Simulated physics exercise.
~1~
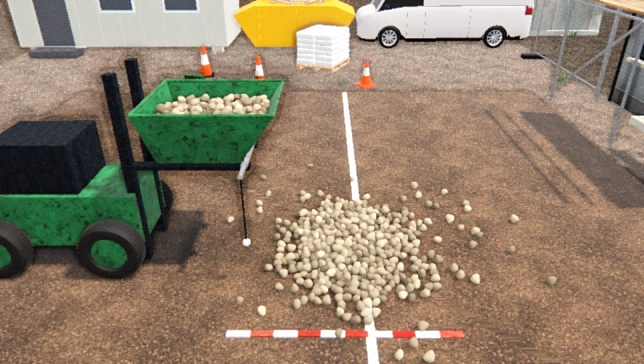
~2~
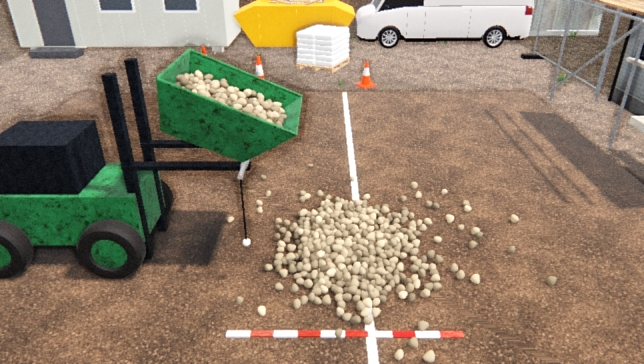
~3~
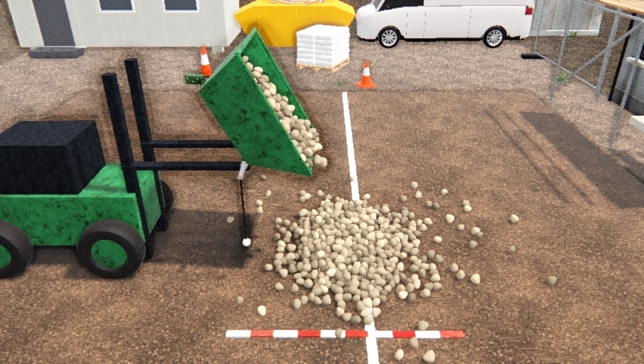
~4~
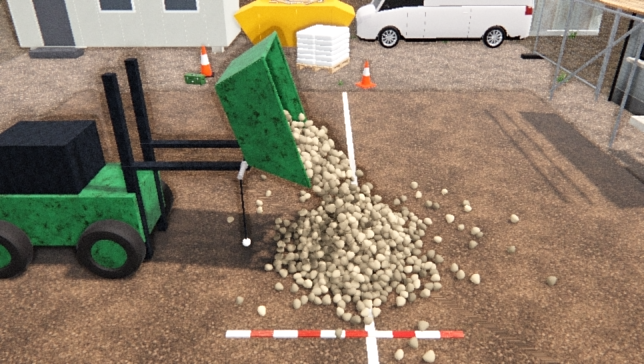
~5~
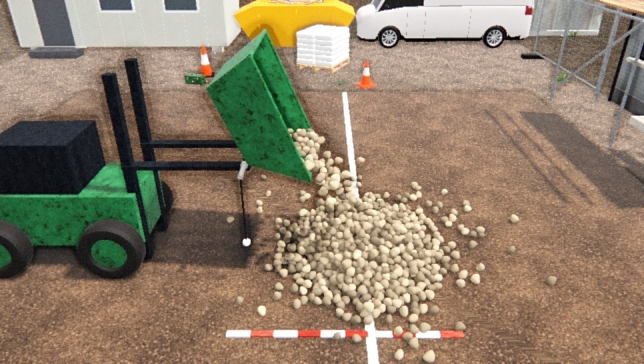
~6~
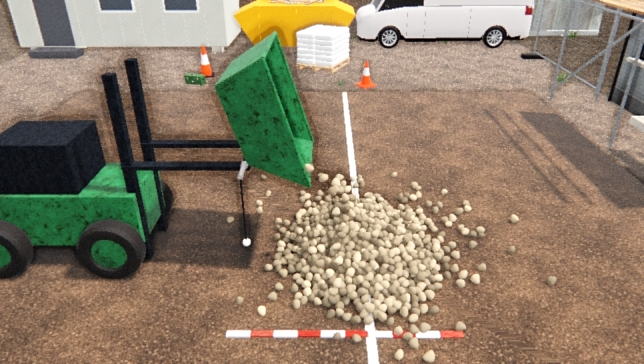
A gravelly brown work yard is seen from above, with a white van, a yellow skip, pallets and orange cones at the back. At left stands a green fork truck holding up a green skip full of pale stones, beside a heap of similar stones lying across a white ground line, with a red-and-white staff in front. The skip tips forward to the right, steeper and steeper, until the stones slide to its lip and pour onto the heap. It rocks back slightly and forward again, shaking out the remainder. Finally it hangs steeply tilted, looking empty, above a larger heap spread over both sides of the line.
